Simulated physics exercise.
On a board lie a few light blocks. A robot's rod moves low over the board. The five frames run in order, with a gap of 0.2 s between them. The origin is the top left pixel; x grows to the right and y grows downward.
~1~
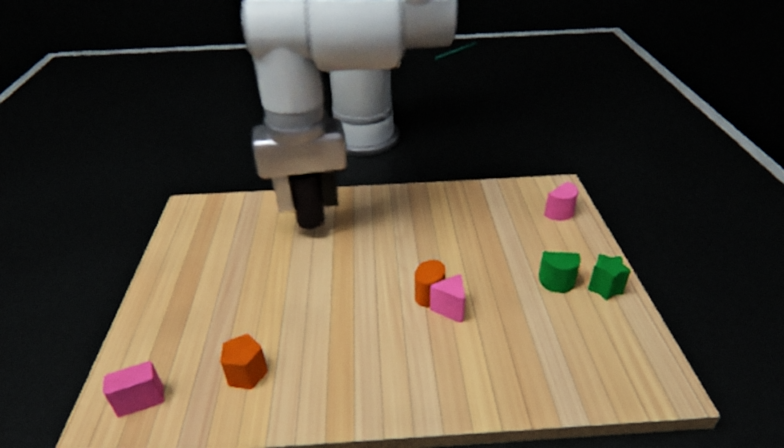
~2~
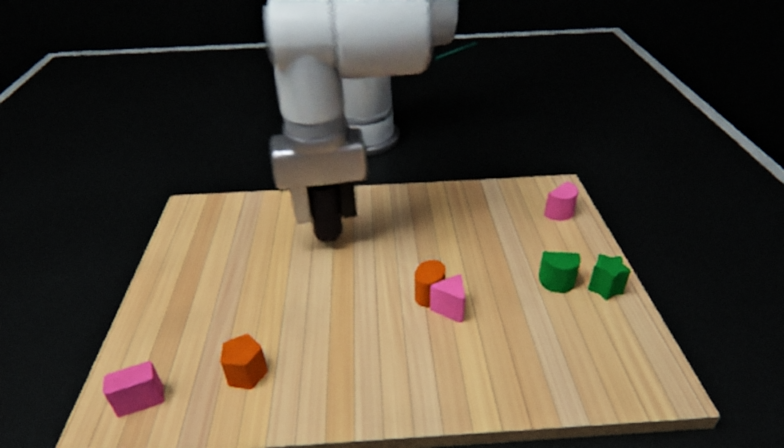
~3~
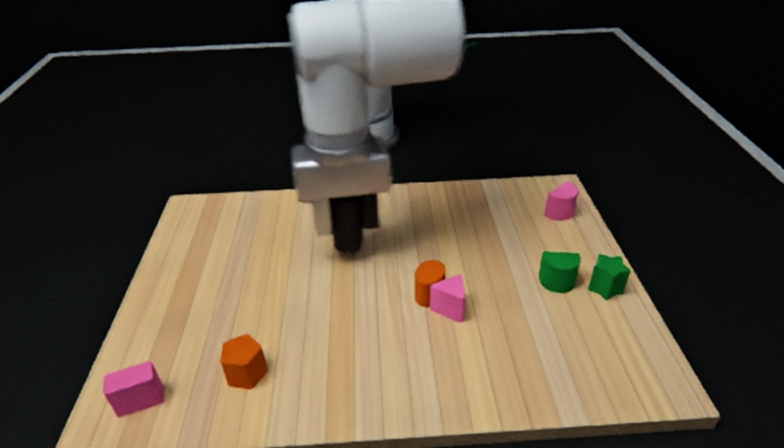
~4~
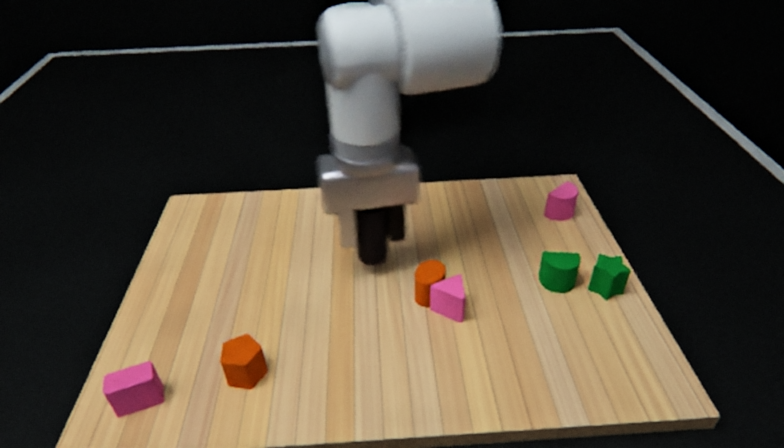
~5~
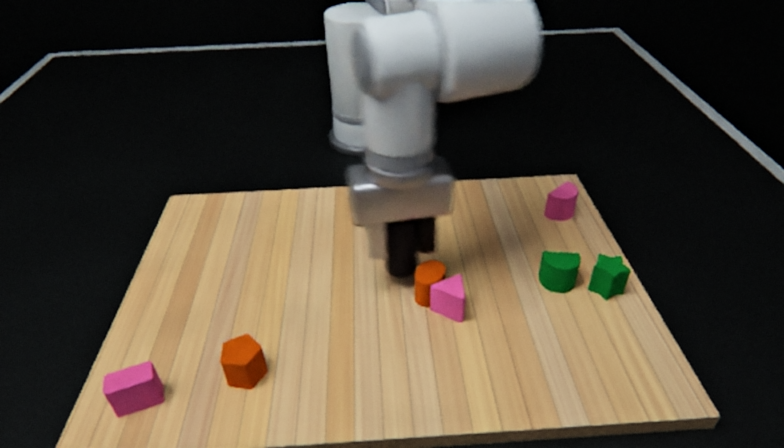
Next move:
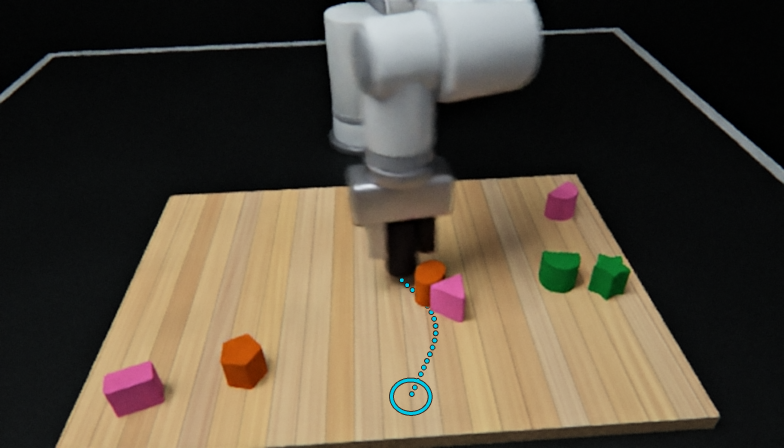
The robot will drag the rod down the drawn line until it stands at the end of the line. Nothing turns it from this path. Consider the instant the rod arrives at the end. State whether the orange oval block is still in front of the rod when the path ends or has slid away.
It slides aside on the way.
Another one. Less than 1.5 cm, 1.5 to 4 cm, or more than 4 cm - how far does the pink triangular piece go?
Displaced more than 4 cm.
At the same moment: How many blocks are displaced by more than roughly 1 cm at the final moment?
Blocks that move over 1 cm: Two.
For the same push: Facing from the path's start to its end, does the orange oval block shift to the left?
The answer is yes.
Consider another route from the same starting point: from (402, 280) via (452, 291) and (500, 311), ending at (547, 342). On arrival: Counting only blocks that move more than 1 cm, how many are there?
The number of blocks that move over 1 cm is two.
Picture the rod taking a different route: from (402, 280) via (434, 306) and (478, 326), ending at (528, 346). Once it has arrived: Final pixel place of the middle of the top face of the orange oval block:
It sits at (564, 340).
Path on the board, from (402, 280) by way of (430, 310) and (431, 351) to (411, 396).
On the path given first. One third of the way, rod (431, 298); orange oval block (462, 298), turned 15° anticlockwise; pink triangular piece (488, 306), turned 40° anticlockwise.
Two thirds of the way, rod (431, 339); orange oval block (471, 312), turned 50° anticlockwise; pink triangular piece (500, 311), turned 55° anticlockwise.
At the end, rod (411, 383); orange oval block (471, 312), turned 50° anticlockwise; pink triangular piece (500, 311), turned 55° anticlockwise.
